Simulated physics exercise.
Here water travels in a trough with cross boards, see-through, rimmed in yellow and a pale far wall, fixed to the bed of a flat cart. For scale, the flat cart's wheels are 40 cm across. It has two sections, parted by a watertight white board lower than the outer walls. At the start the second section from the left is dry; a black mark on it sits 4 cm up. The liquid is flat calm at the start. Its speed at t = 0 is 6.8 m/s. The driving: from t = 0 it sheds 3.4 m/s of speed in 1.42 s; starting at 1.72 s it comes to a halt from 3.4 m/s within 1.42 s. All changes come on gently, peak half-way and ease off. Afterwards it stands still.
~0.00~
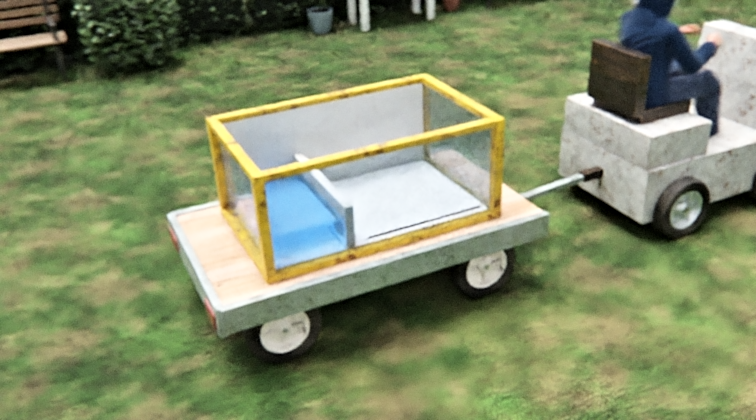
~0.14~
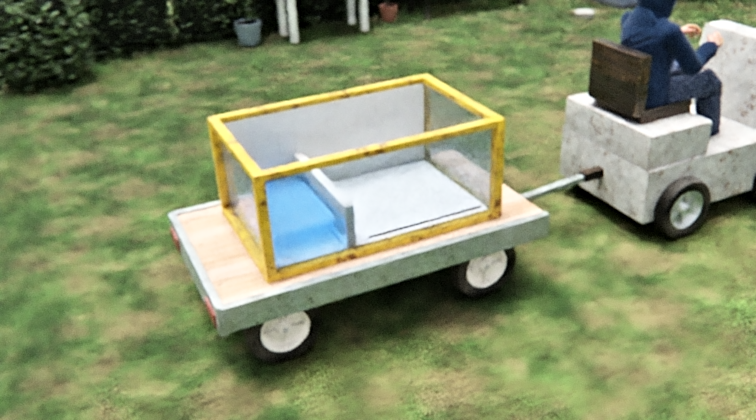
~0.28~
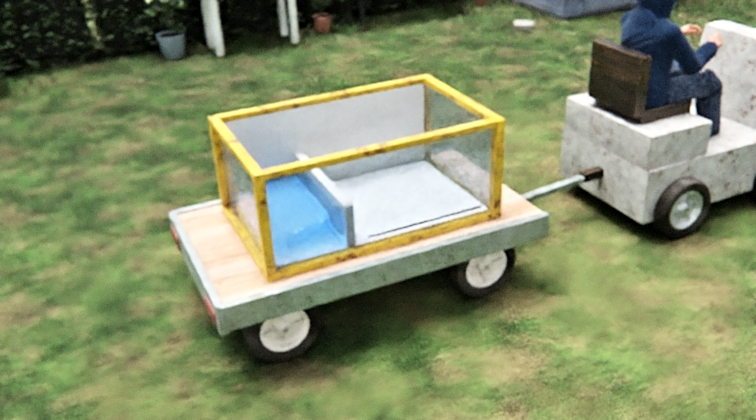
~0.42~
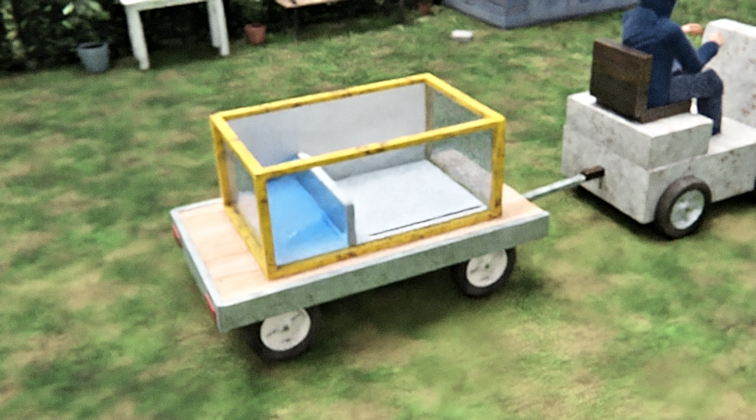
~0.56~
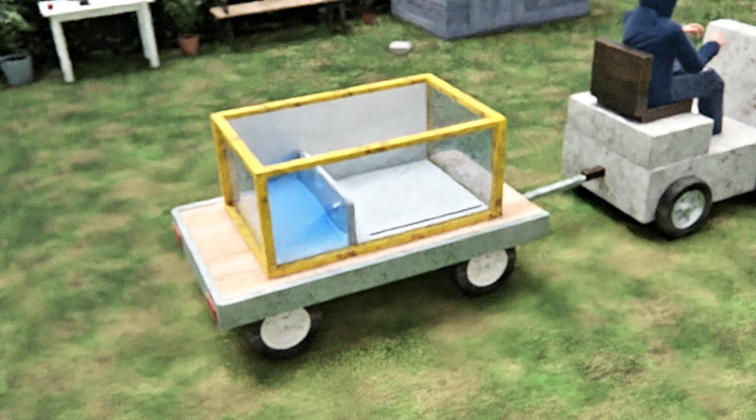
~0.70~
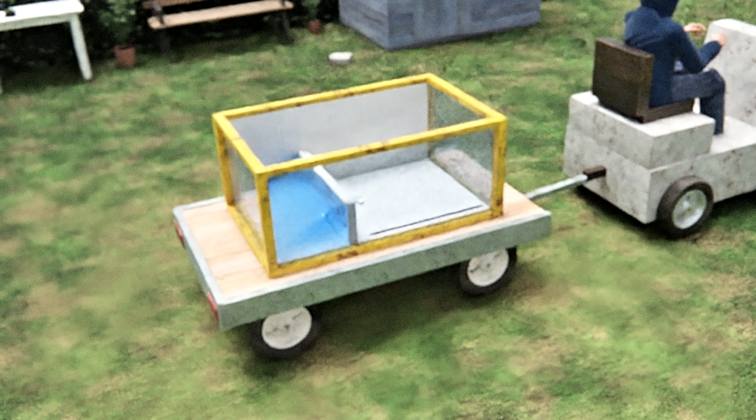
On a grassy lawn, a seated figure in a dark hooded top drives a pale vehicle towing a flat cart to the right, carrying a yellow-rimmed, see-through trough. Benches, pots and a white table slide leftward behind, while the blue water in the left section shifts only slightly and the right section stays dry.
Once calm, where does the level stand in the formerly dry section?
It ends under the mark.
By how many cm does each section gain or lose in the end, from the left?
In cm: 1 down, 1 up.
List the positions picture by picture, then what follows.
In the first picture, sections from the left stand at (307, 221), dry; board top at (349, 207); the front is on the right, levels are read along the near wall; a wheel hub at (287, 334).
In the second picture, sections from the left stand at (308, 220), dry.
In the third picture, sections from the left stand at (308, 219), dry.
In the fourth picture, sections from the left stand at (308, 217), dry.
In the fifth picture, sections from the left stand at (309, 215), dry.
In the sixth picture, sections from the left stand at (310, 214), dry; a wheel hub at (289, 330).
By 1.50 s left to right it is 17, 0 cm deep.
By 2.50 s left to right it is 17, 1 cm deep.
By 3.70 s left to right it is 17, 1 cm deep.
By 6.12 s left to right it is 17, 1 cm deep.
